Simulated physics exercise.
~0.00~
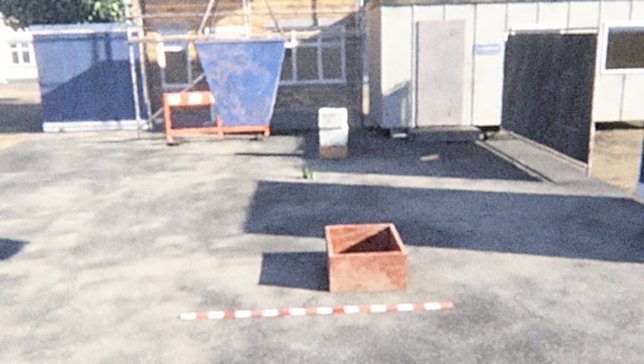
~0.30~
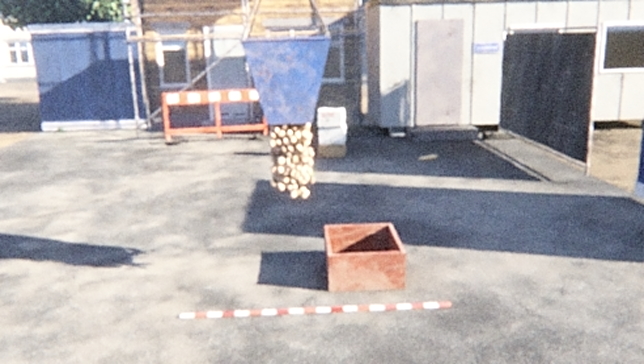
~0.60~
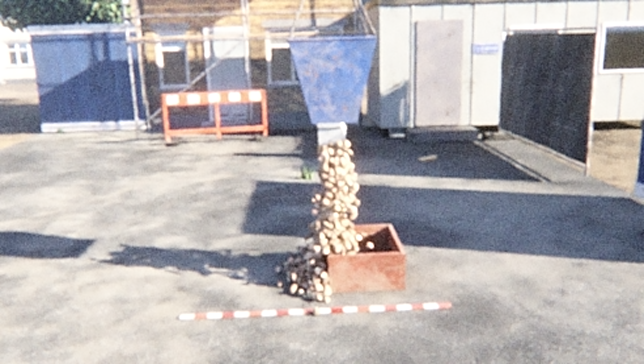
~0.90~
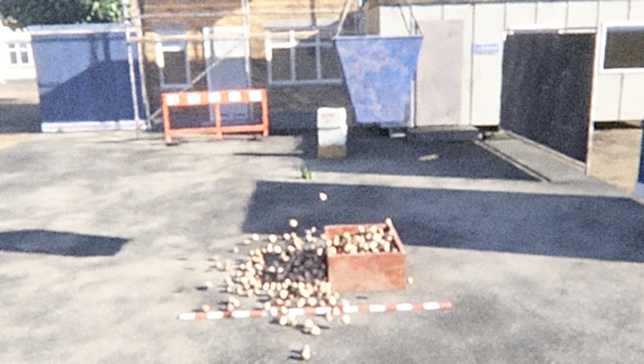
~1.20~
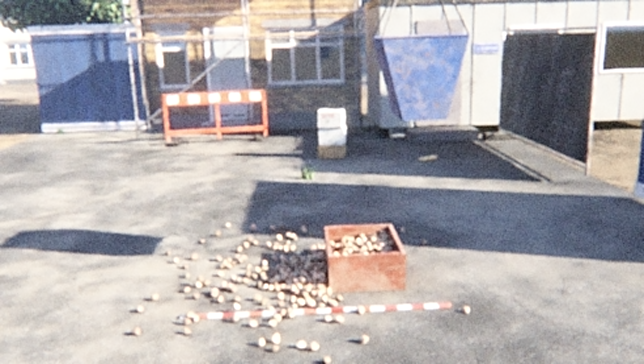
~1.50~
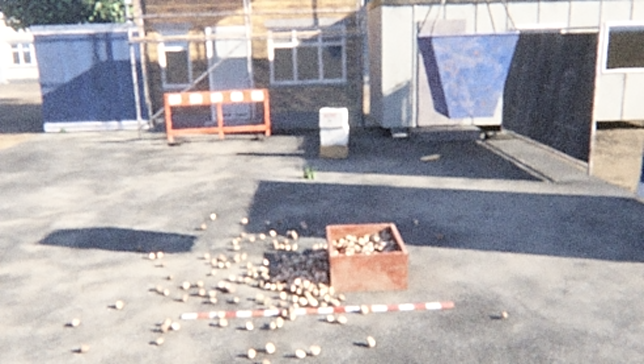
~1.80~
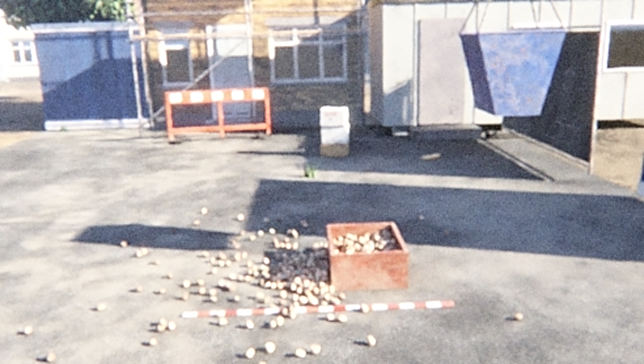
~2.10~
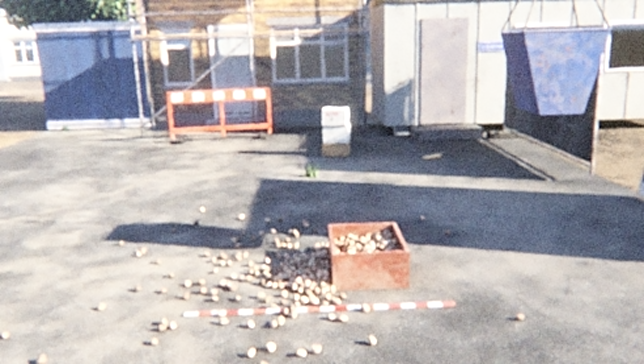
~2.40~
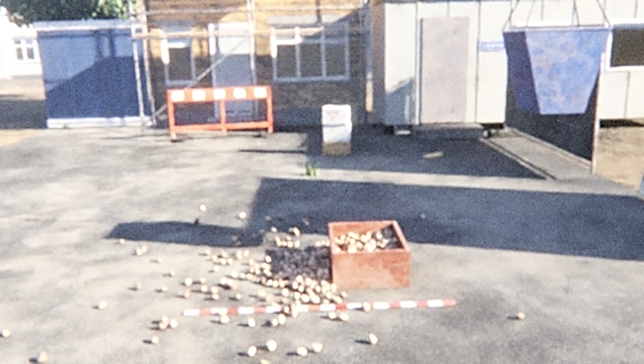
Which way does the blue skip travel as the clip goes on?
The blue skip travels to the right, passing above the red bin as it goes.
